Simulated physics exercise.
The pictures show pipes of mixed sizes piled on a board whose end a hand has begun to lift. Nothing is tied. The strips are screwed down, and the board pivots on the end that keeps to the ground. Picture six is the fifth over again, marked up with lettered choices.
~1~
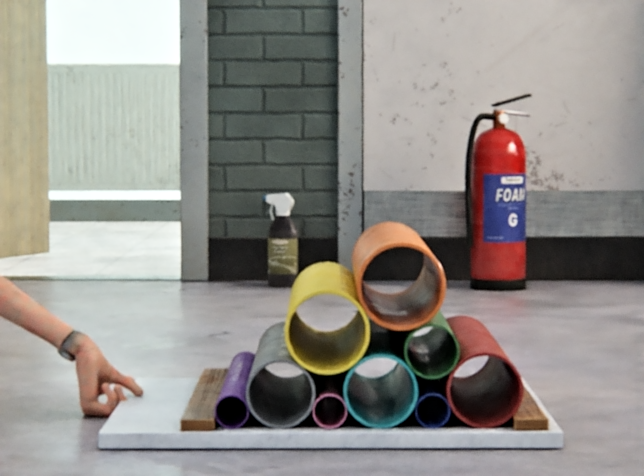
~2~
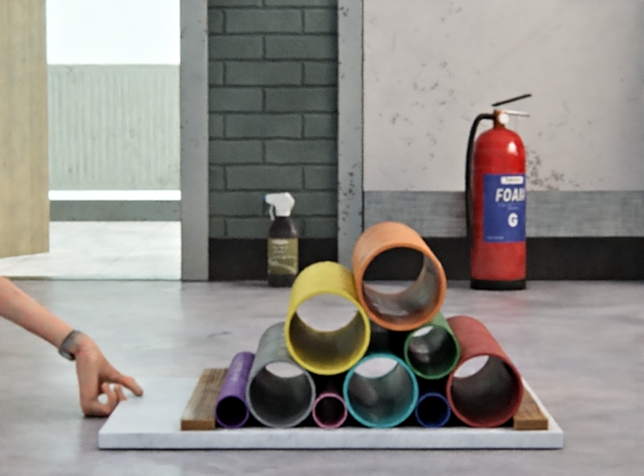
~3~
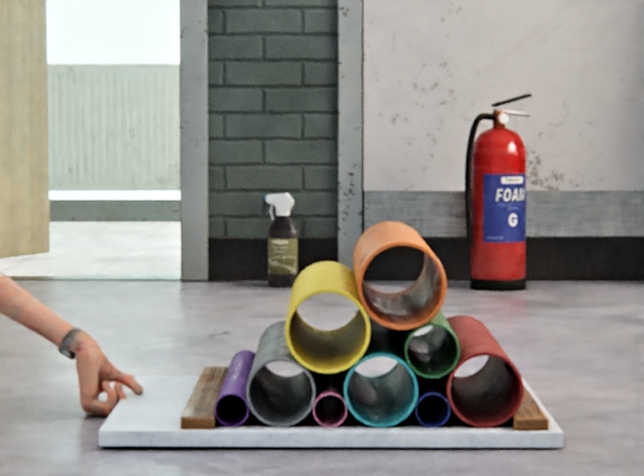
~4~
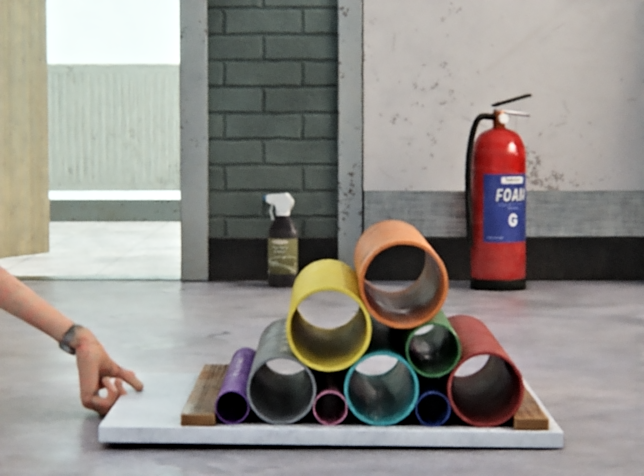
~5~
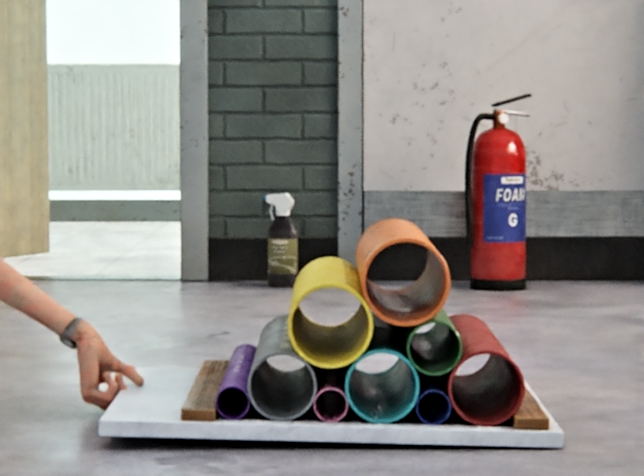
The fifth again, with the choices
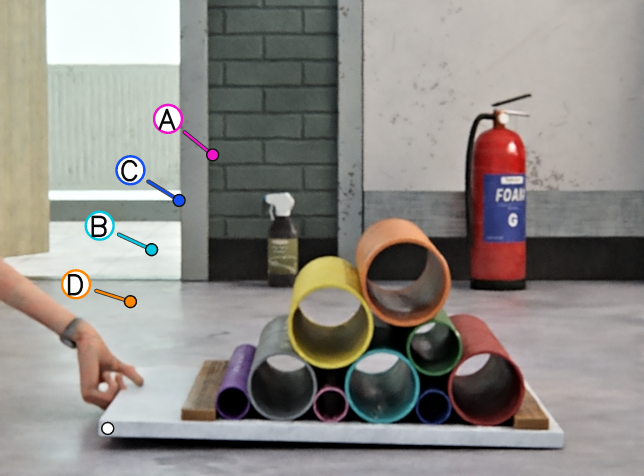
A hand slowly lifting the left end of a white board slightly, with a pile of colourful pipes staying stacked on it.
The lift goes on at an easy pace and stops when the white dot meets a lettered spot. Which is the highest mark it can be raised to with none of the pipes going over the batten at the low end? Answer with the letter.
The answer is mark D.
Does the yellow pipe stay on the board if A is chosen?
Yes, with A.
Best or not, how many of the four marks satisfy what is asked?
One of the four.
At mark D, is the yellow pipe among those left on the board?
The yellow pipe: Yes.
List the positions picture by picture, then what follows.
The first picture shows turquoise pipe (381, 391); blue pipe (433, 411); red pipe (485, 390).
The second picture shows red pipe (485, 390); yellow pipe (327, 332).
The third picture shows board (330, 403); purple pipe (232, 410); grey pipe (281, 393).
The fourth picture shows board (330, 401); purple pipe (233, 407); grey pipe (282, 390); blue pipe (433, 409).
The fifth picture shows board (331, 399); purple pipe (233, 403); grey pipe (282, 386).
On the marked copy, A at (213, 155); B at (151, 250); C at (179, 200); D at (130, 301); the white dot at (108, 428).
Taking D. A third of the way, board at 13°.
Two thirds of the way, board at 18°.
When it is over, board at 18°, none over the low batten.
As for the rest, A three over the low batten (red, green, orange); B three over the low batten (red, green, orange); C three over the low batten (red, green, orange).
